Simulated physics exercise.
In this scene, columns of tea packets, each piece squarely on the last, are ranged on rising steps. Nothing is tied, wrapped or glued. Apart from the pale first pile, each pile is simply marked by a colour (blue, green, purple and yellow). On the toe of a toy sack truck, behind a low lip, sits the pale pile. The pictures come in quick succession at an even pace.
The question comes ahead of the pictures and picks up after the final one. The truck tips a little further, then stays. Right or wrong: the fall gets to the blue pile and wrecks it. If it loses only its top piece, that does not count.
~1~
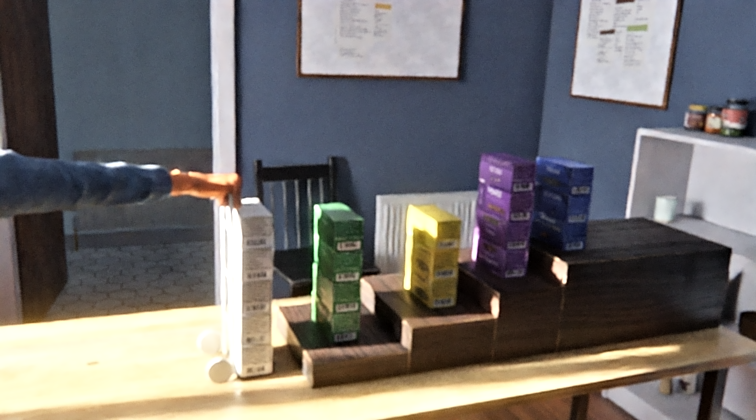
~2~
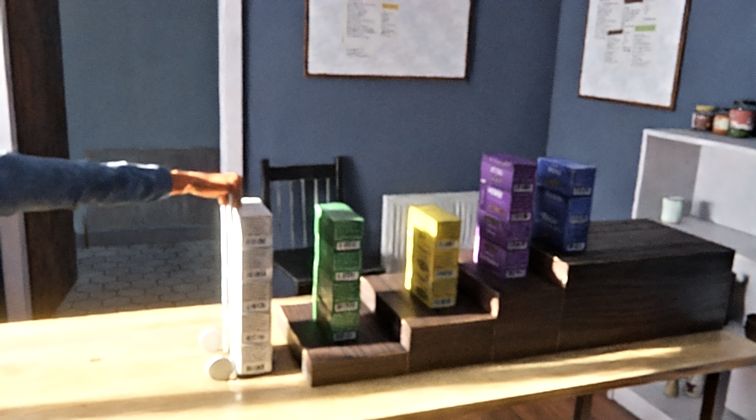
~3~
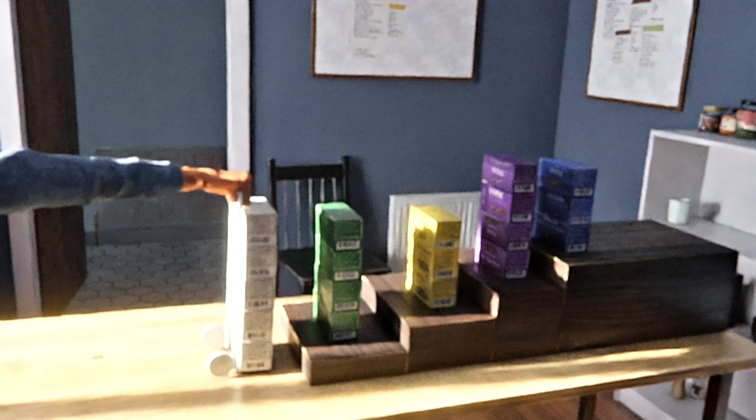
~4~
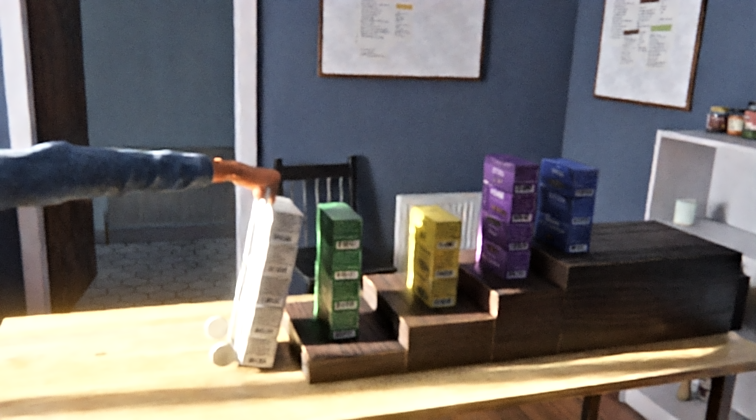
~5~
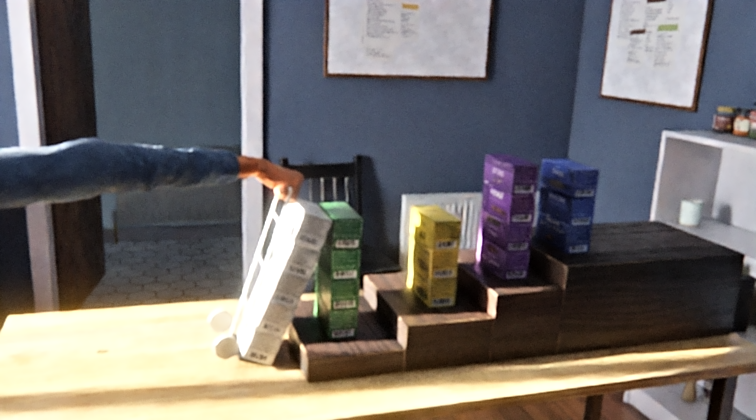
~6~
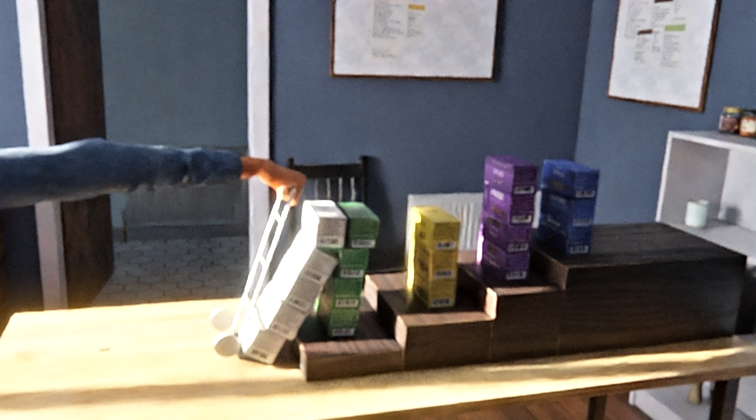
Wrong.
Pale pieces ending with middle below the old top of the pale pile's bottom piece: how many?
Counting them up gives 1.
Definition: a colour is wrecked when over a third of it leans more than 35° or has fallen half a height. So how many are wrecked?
Colour count: 1.
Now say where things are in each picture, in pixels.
In the first frame (places mark the middle of the side facing us; the camera moves round a little), truck frame (231, 234) level; top blue packet (552, 176); top green packet (349, 236); the rest undisturbed.
Truck frame (232, 233) level; top blue packet (553, 176), in the second frame.
Truck frame (239, 230) rocked barely; top blue packet (555, 177), in the third frame.
Truck frame (262, 225) rocked a little, top of the pale pile leaning a little; top blue packet (556, 178); the rest undisturbed, in the fourth frame.
Truck frame (280, 224) rocked clearly, top of the pale pile leaning clearly; top blue packet (557, 178); the rest undisturbed, in the fifth frame.
Truck frame (282, 224) rocked clearly, top of the pale pile leaning barely; top blue packet (558, 179); top green packet (364, 234) leaning barely; 4 disturbed, none down, in the sixth frame.
Soon after the last picture, 0 of the pale pile down; none of the 3 blue packets down (0 of 14 in all colours); top blue packet unmoved; top green packet leaning a little.
A little later, 5 of the pale pile down; none of the 3 blue packets down (0 of 14 in all colours); top blue packet unmoved; top green packet leaning clearly, a little lower.
Later still, 5 of the pale pile down; none of the 3 blue packets down (4 of 14 in all colours); top blue packet unmoved; top green packet leaning well over, half its height lower.
After that, 4 of the pale pile down; none of the 3 blue packets down (4 of 14 in all colours); top blue packet unmoved; top green packet leaning well over, about its own height lower.
At rest, 4 of the pale pile down; none of the 3 blue packets down (4 of 14 in all colours); top blue packet unmoved; top green packet leaning well over, about its own height lower. As the last picture would show them, middles, top blue packet near (570, 179), top green packet near (427, 255).
